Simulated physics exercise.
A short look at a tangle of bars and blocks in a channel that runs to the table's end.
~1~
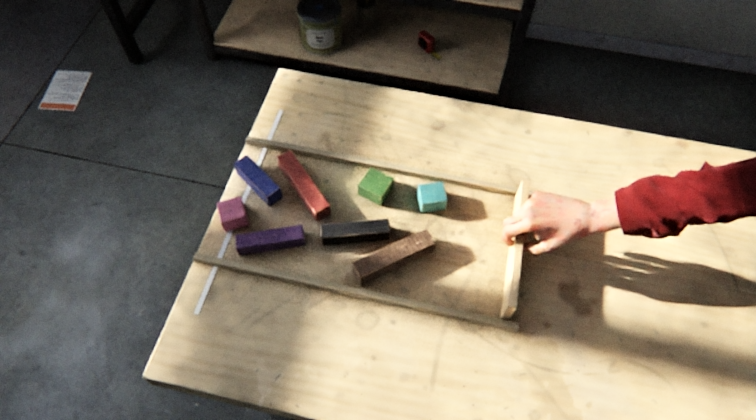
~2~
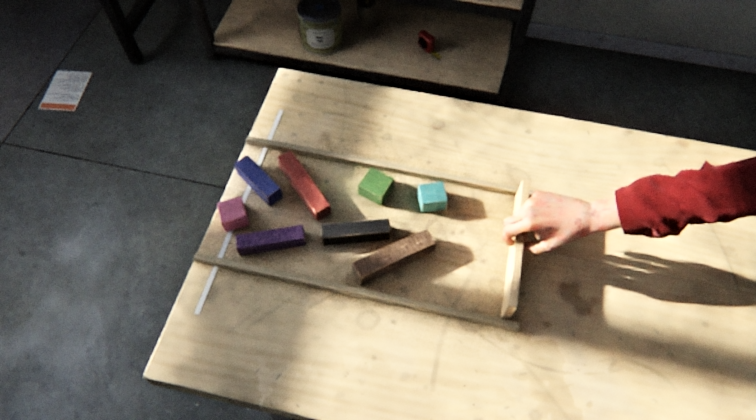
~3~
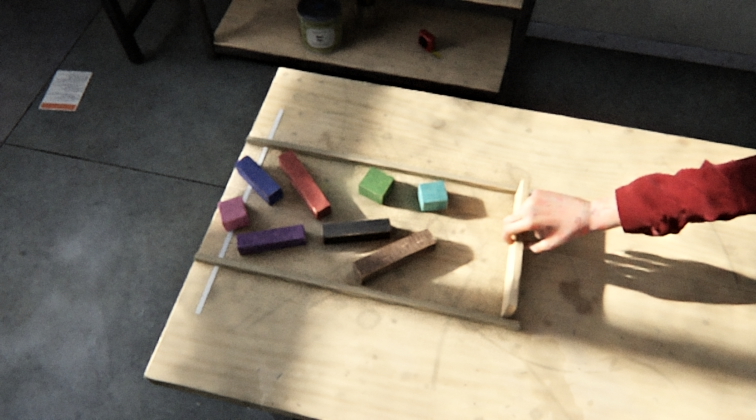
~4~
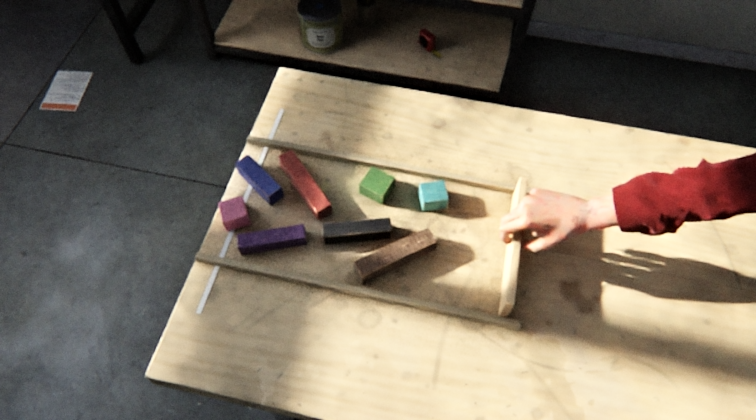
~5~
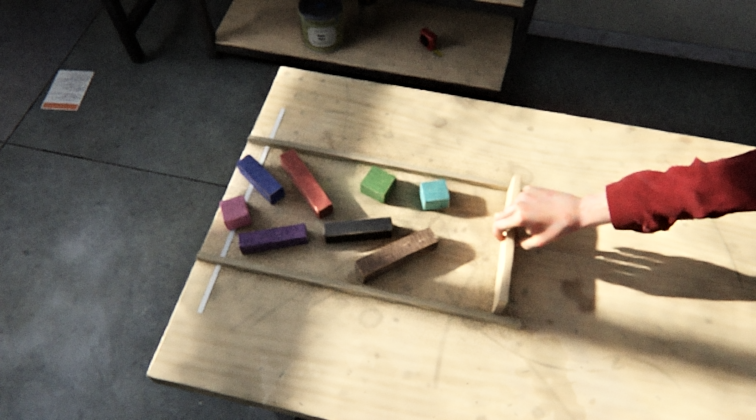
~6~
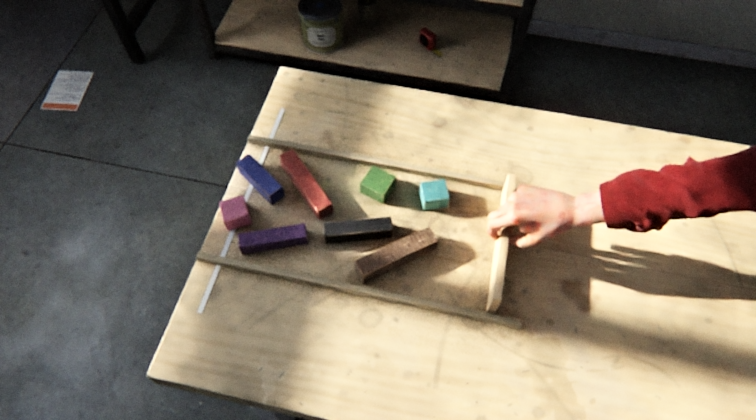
A hand in a red sleeve sliding a wooden board slightly left between two rails, with colourful bars and blocks lying still.
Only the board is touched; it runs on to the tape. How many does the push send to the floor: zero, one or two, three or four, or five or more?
The number that fall off is five or more.
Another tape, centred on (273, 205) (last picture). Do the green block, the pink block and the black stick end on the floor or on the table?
The green block remains up, the pink block falls, the black stick is kept.
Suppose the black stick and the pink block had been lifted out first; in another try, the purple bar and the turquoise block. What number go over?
It would be 4 and 5.
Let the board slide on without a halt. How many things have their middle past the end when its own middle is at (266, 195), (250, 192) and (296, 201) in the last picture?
Place by place, 4, 5 and 0.
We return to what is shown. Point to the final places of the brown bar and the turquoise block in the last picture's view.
First (207, 226), then (249, 155).
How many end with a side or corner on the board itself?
It touches 3.
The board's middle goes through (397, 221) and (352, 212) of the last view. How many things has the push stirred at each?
4 and 6.
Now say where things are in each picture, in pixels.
In the first picture, pink block (233, 214); blue bar (258, 180); purple bar (271, 240); board (516, 247); tape (243, 201).
In the second picture, blue bar (258, 180); green block (376, 186).
In the third picture, purple bar (272, 240); turquoise block (433, 196).
In the fourth picture, pink block (234, 214); board (513, 245).
In the fifth picture, blue bar (261, 179); red bar (306, 183).
In the sixth picture, pink block (235, 213); blue bar (260, 179); purple bar (273, 239); board (502, 241); tape (246, 199).
Early on, none off yet; pink block at rest near (235, 213); blue bar at rest near (260, 179); purple bar at rest near (273, 239).
A while later, none off yet; pink block at rest near (235, 213); blue bar at rest near (260, 179); purple bar travelled a little near (256, 240).
Further along, none off yet; pink block travelled about its own width near (216, 201); blue bar travelled a little near (229, 179); purple bar travelled about its own width near (197, 233).
Finally, the number that fall off is five or more; lost, green block, red bar, purple bar, blue bar and pink block.
